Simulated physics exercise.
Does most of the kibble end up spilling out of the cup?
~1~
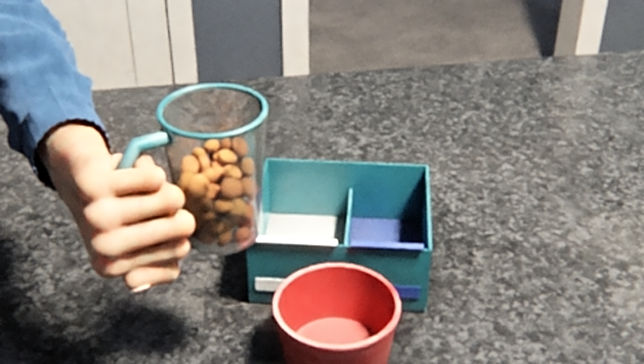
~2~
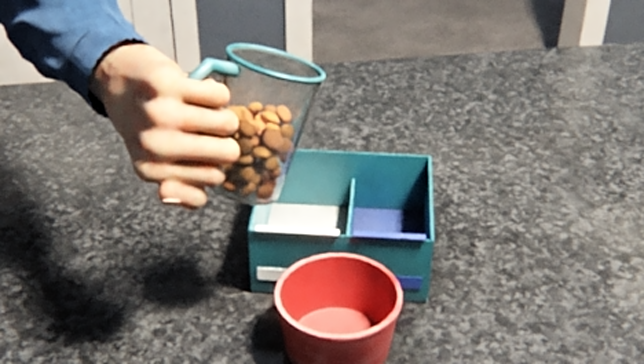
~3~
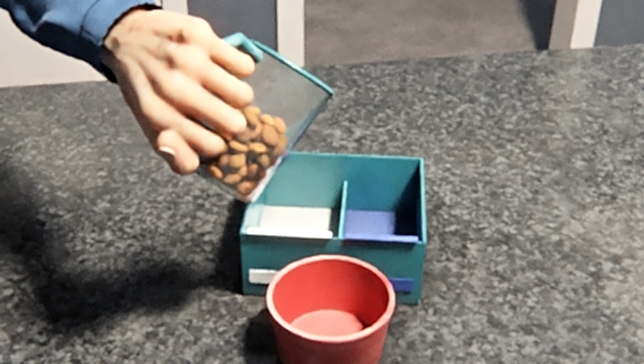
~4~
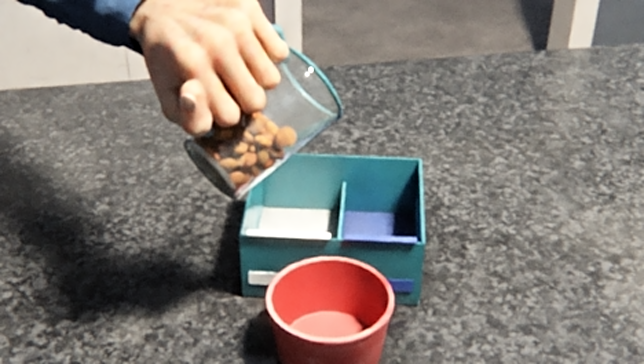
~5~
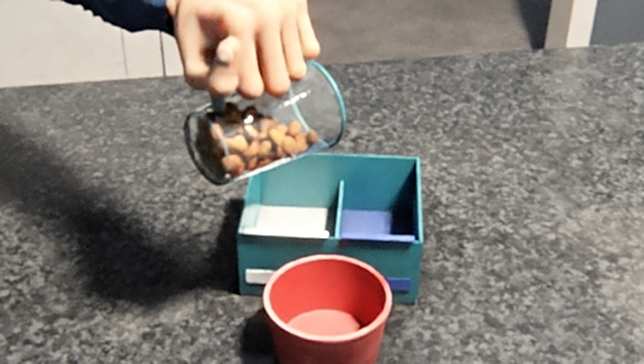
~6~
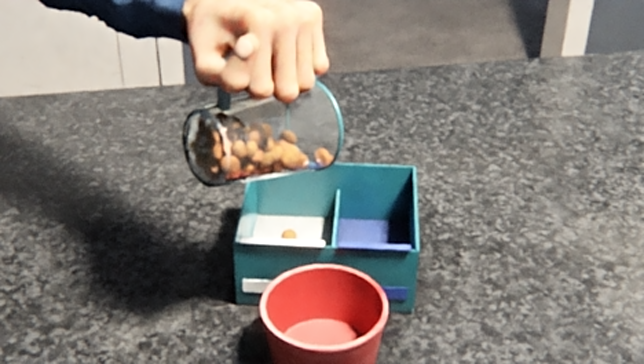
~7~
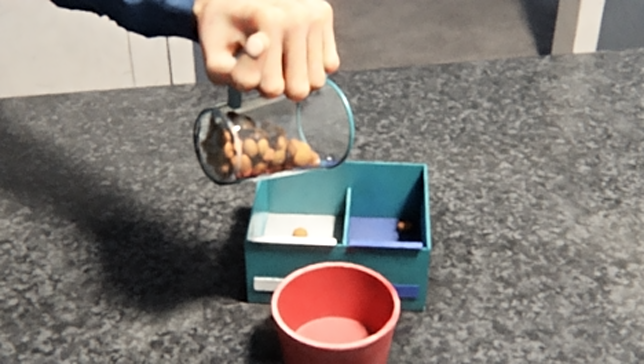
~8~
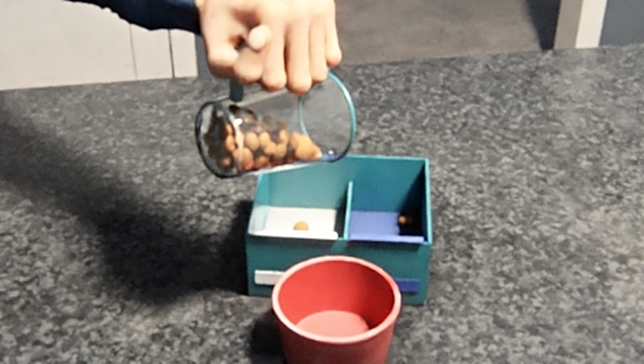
No, nearly all of it stays in the cup. Only a little lands in the white and blue sections, and none ends up in the red dish or on the counter.
